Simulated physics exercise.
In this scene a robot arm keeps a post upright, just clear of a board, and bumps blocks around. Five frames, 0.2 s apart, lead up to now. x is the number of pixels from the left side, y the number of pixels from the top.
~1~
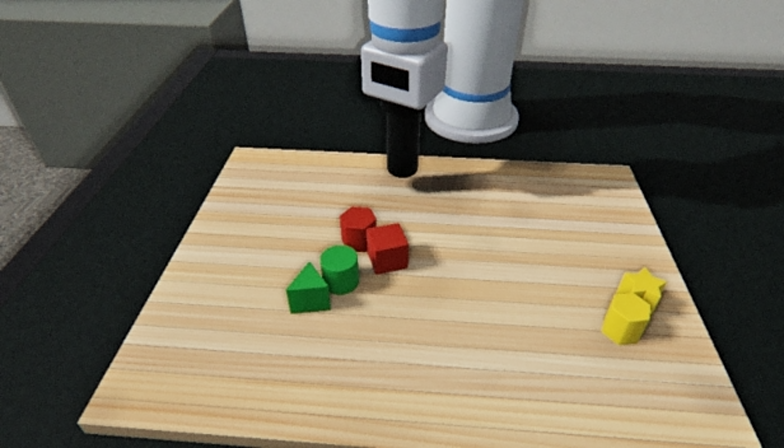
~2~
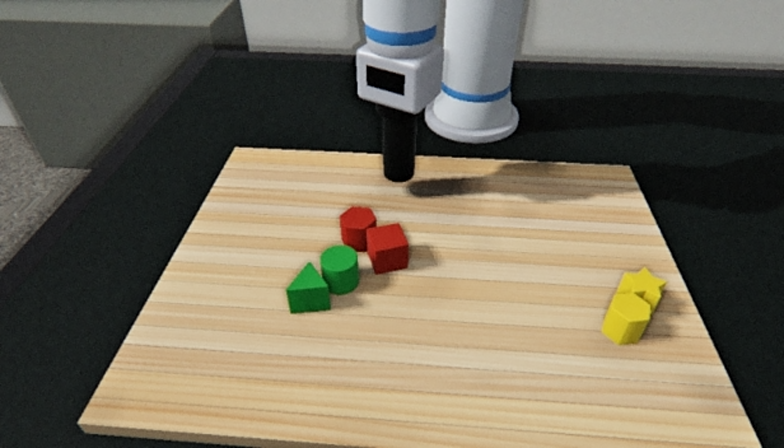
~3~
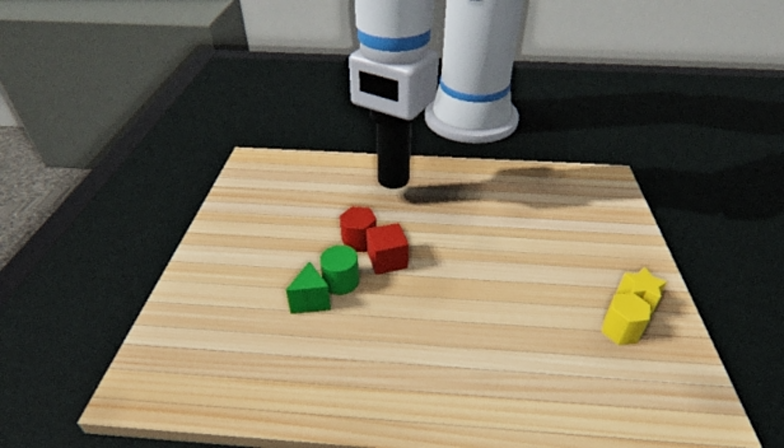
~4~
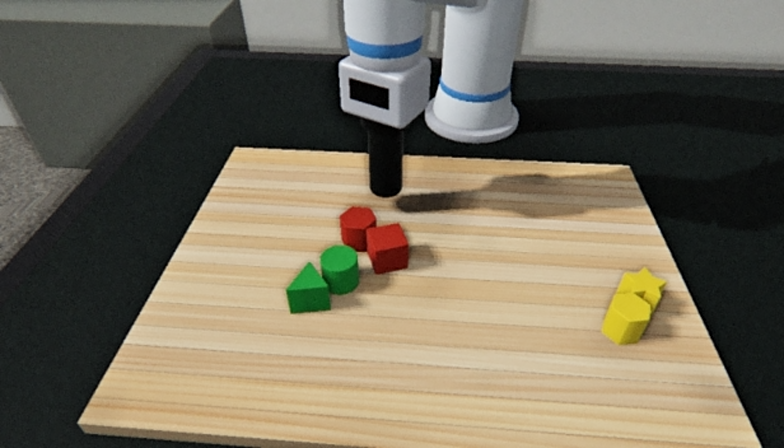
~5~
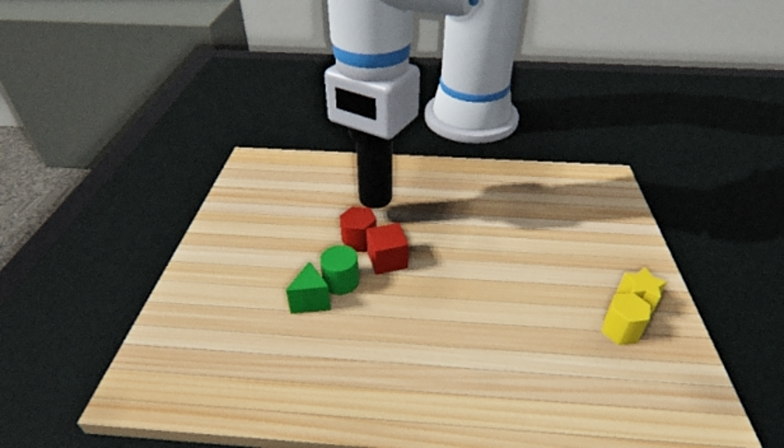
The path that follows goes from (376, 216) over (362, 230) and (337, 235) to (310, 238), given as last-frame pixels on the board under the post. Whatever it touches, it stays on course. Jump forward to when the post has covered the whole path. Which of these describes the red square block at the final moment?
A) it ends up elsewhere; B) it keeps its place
B (it keeps its place)
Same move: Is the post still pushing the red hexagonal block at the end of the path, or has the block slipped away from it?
It comes off the post's front.
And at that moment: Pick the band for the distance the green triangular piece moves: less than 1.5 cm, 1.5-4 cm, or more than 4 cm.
The shift is below 1.5 cm.
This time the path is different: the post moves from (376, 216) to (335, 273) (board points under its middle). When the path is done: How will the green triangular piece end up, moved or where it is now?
It is moved off its spot.
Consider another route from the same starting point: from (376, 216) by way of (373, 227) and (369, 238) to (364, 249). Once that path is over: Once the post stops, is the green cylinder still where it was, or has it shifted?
By the last moment of the path, the green cylinder has shifted.
The first path, step by step. Halfway along, post at (348, 218); red hexagonal block at (336, 234).
At the end, post at (308, 222); green triangular piece still; green cylinder at (338, 261); red hexagonal block at (321, 238), turned 55° anticlockwise; red square block still.
